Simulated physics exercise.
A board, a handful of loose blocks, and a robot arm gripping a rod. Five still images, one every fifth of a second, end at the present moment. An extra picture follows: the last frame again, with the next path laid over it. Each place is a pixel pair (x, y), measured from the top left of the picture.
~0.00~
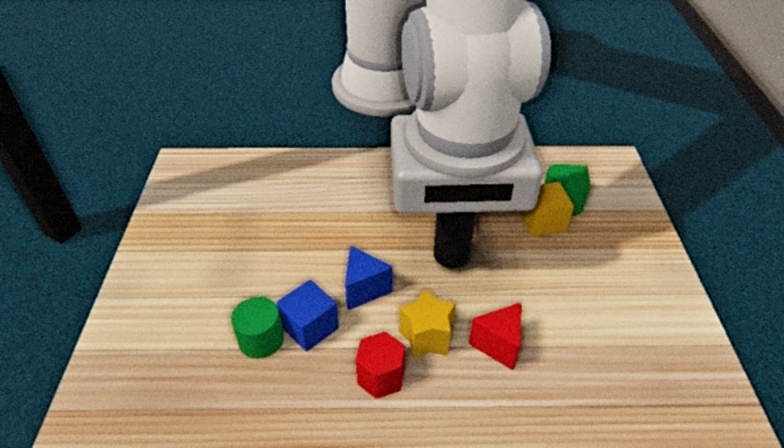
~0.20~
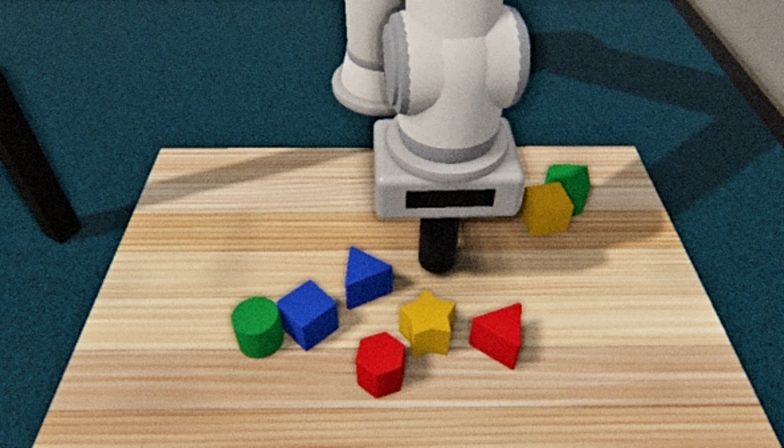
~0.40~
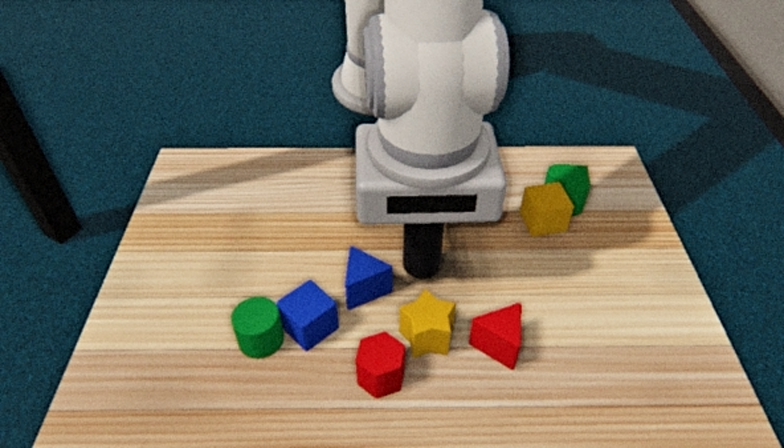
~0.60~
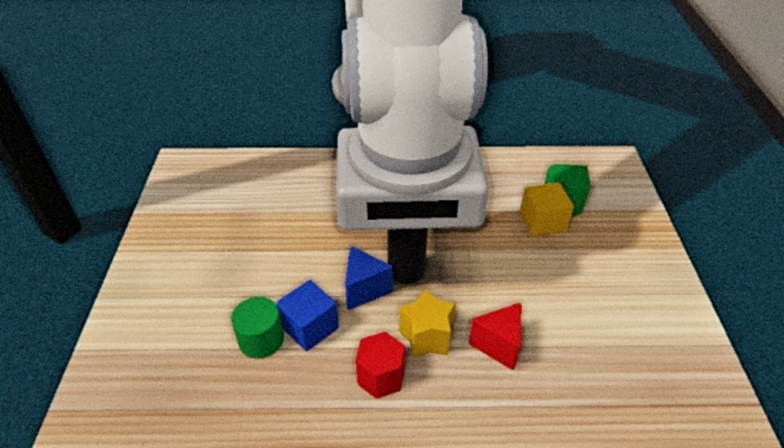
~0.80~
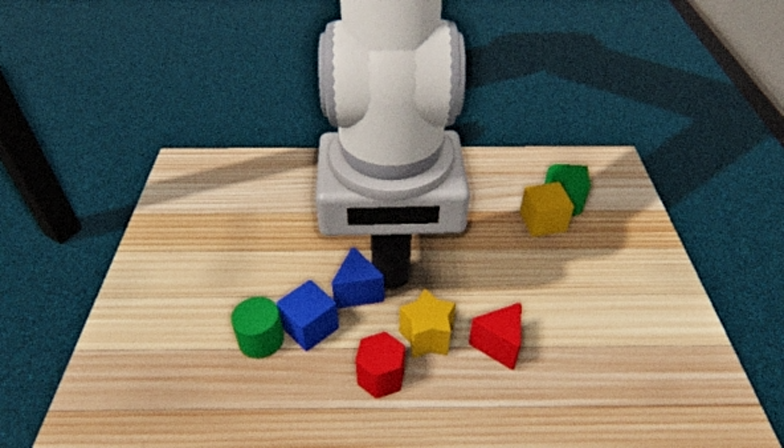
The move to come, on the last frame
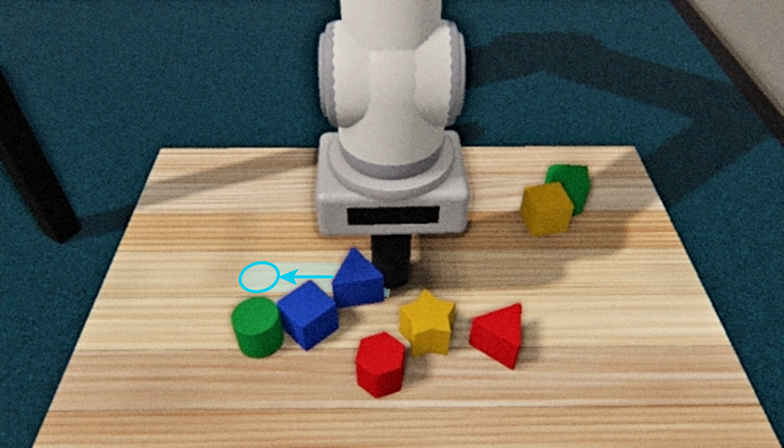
White robot arm moving a black rod leftward across a wooden table, nudging a blue triangular block slightly among other colourful blocks.
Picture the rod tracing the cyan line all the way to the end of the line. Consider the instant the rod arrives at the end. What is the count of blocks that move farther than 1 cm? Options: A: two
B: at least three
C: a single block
B.
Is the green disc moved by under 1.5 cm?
I expect not.
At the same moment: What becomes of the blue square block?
It will end up elsewhere.
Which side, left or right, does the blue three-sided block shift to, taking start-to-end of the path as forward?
Heads left.
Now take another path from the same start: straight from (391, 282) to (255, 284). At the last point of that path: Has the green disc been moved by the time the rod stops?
In short: Yes.
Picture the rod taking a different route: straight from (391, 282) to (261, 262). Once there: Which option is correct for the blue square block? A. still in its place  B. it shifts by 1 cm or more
That would be B.
Path on the board, from (391, 282) by way of (325, 277) to (259, 277).
The first path, step by step. One third of the way, rod (345, 271); green disc (234, 327); blue square block (288, 313); blue three-sided block (314, 273), turned 25° anticlockwise.
Two thirds of the way, rod (301, 270); green disc (224, 335); blue square block (278, 322), turned 35° anticlockwise; blue three-sided block (285, 279), turned 45° anticlockwise.
At the end, rod (258, 270); green disc (224, 335); blue square block (278, 323), turned 35° anticlockwise; blue three-sided block (281, 279), turned 55° anticlockwise; yellow star block in place.
